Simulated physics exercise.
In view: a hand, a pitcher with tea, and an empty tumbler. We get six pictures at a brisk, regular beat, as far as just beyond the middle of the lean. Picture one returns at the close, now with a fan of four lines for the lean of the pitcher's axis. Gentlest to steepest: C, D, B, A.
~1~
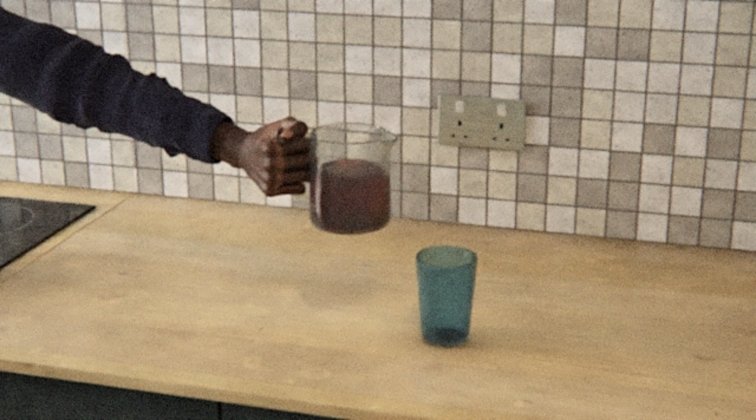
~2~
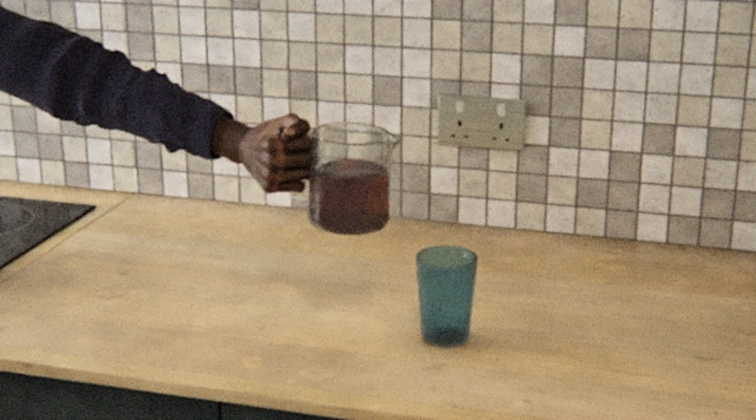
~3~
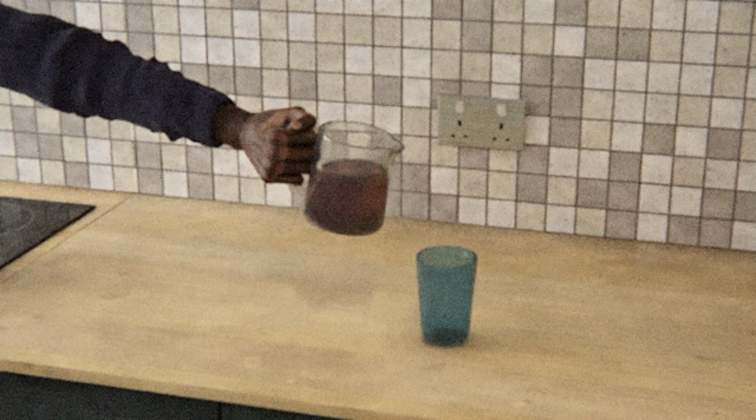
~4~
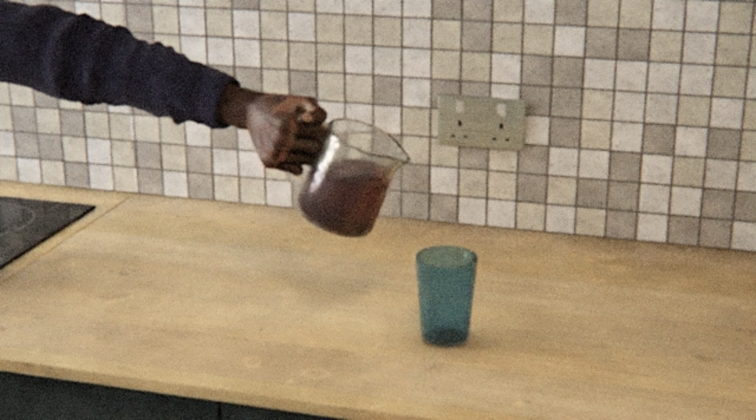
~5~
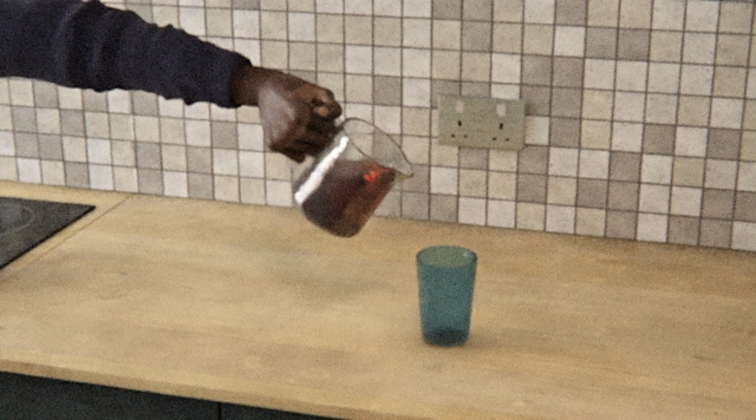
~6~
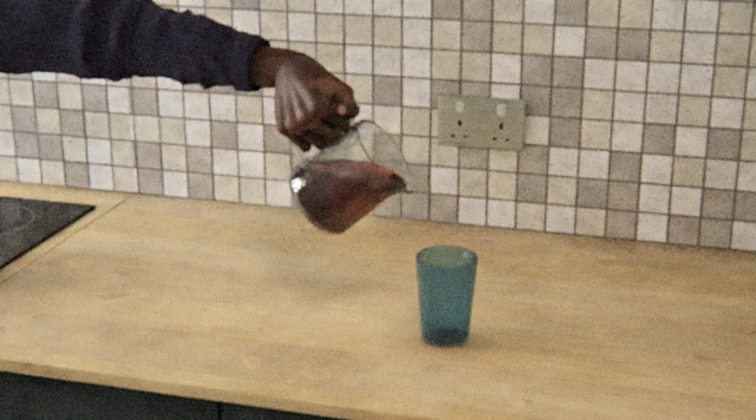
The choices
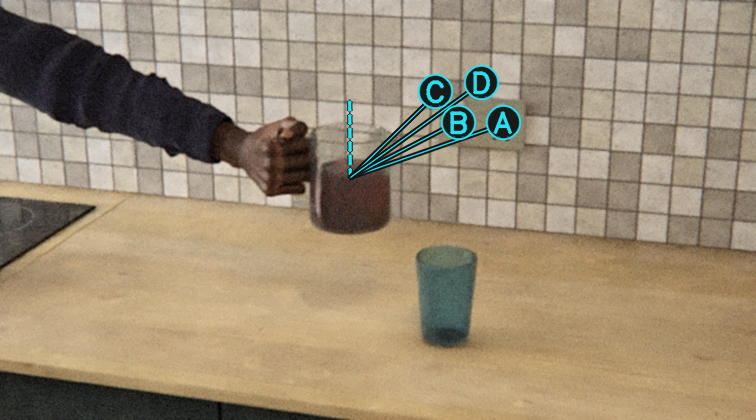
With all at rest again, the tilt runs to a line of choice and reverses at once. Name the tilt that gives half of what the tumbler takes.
The best tilt is A.
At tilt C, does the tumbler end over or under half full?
Under half.
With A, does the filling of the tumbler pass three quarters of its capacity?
No, it does not.
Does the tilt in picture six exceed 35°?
Yes, it does.
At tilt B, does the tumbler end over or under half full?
Under.
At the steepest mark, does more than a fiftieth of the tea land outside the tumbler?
No, it does not.
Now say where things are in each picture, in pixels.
Upright, lip at (396, 139); rim of the tumbler round (447, 256); nothing has left yet, in the first frame.
Tipped about 3°, lip at (398, 141); nothing has left yet, in the second frame.
Tipped about 10°, lip at (402, 148); nothing has left yet, in the third frame.
Tipped about 22°, lip at (408, 160); nothing has left yet, in the fourth frame.
Tipped about 36°, lip at (411, 175); nothing has left yet, in the fifth frame.
Tipped about 50°, lip at (411, 191); nothing has left yet, in the sixth frame.
On the marked copy, A at (488, 129); B at (442, 129); C at (424, 105); D at (467, 93).
Choosing A, the tumbler ends with about 49 % of what it can hold.
Choosing B, the tumbler ends with about 28 % of what it can hold.
Choosing C, the tumbler ends with about 2 % of what it can hold.
Choosing D, the tumbler ends with about 11 % of what it can hold.
